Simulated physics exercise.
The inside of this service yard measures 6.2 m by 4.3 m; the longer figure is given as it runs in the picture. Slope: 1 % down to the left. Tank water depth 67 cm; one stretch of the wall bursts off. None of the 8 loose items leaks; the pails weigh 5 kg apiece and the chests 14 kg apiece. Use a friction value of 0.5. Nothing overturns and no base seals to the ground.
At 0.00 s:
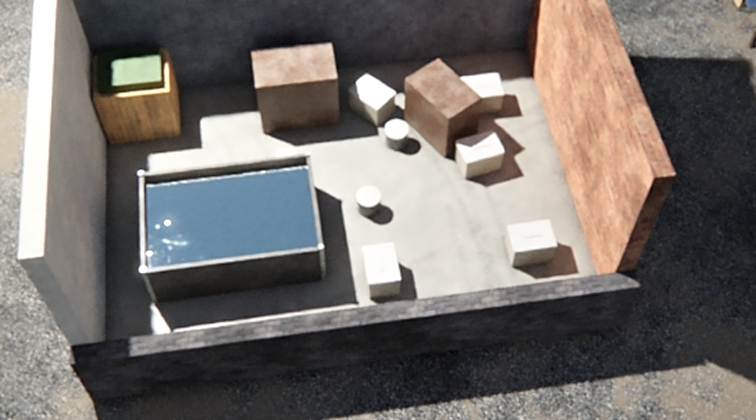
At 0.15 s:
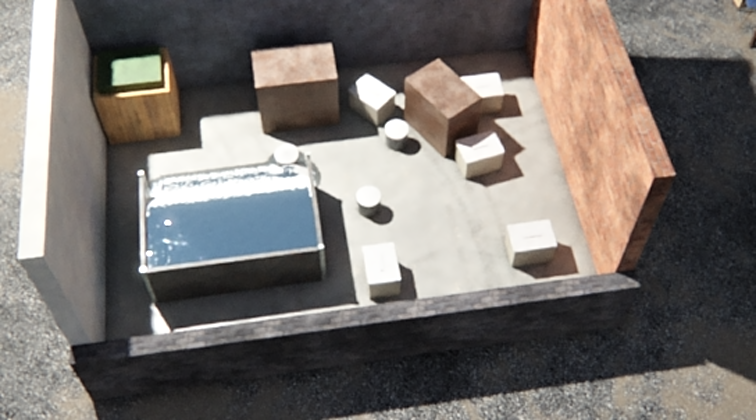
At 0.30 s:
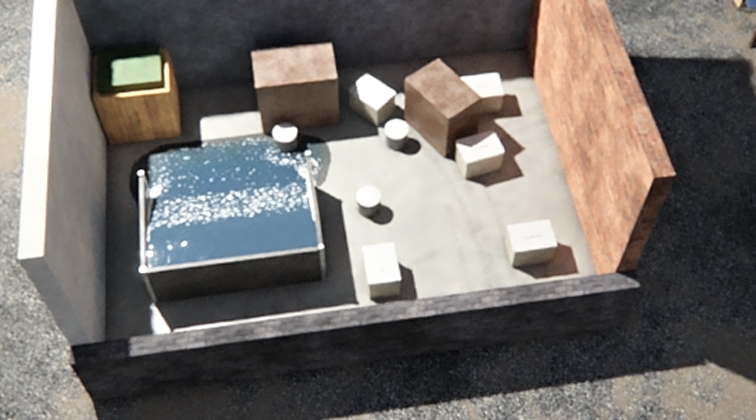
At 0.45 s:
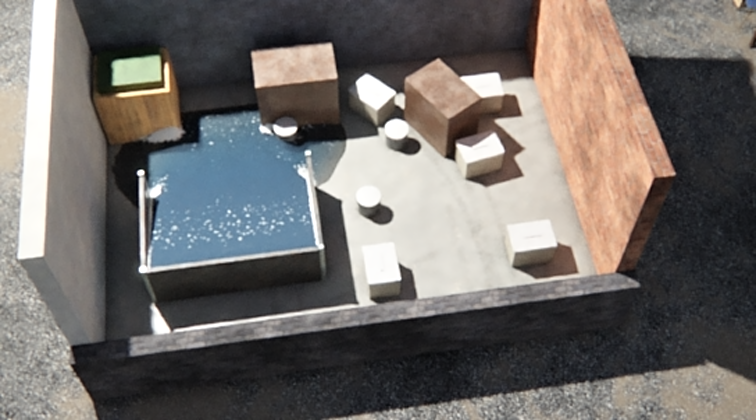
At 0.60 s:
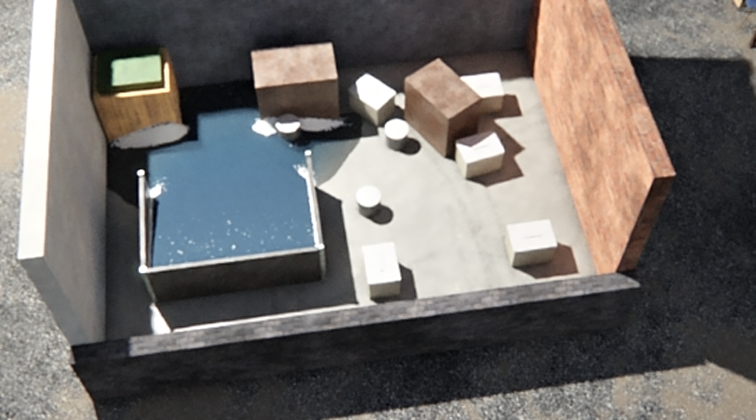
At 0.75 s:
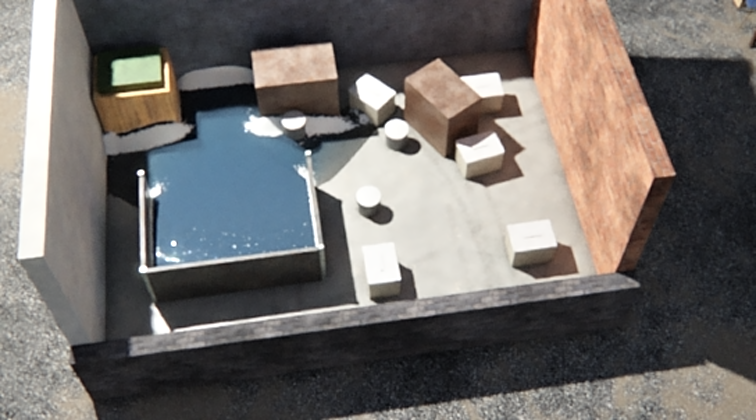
We see a walled yard with a tank of blue water, blocks and pails; the tank's far side gives way, and water pours out toward the back wall, pushing one white pail toward a brown box and spreading around it.
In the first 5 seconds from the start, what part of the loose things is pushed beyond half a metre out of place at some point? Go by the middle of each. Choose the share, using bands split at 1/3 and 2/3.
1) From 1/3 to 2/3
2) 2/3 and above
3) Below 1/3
Option 1: From 1/3 to 2/3.
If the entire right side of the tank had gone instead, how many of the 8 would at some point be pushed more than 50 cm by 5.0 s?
In that case 6 of them.
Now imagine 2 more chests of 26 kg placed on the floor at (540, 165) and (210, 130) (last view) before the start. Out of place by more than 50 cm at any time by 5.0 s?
Result, in sequence: Not exceeded / exceeded.
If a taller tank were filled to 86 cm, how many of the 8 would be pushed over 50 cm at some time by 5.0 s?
That would make 7 of them.
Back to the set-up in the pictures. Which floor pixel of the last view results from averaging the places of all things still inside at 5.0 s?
(467, 224).
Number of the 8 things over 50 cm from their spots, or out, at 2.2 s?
That would be 3.
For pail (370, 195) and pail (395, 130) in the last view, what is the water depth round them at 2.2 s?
Depth approx. 1 cm / 3 cm.
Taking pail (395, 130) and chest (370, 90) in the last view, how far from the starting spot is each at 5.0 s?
250 cm, then 250 cm.
After 1.1 s 1 of 8 are over 50 cm from their spots; 1 afloat.
After 2.2 s 3 of 8 are over 50 cm from their spots; 0 afloat.
After 3.5 s 3 of 8 are over 50 cm from their spots; 1 afloat.
After 5.0 s 4 of 8 are over 50 cm from their spots, and 4 have been at some point; 2 afloat.
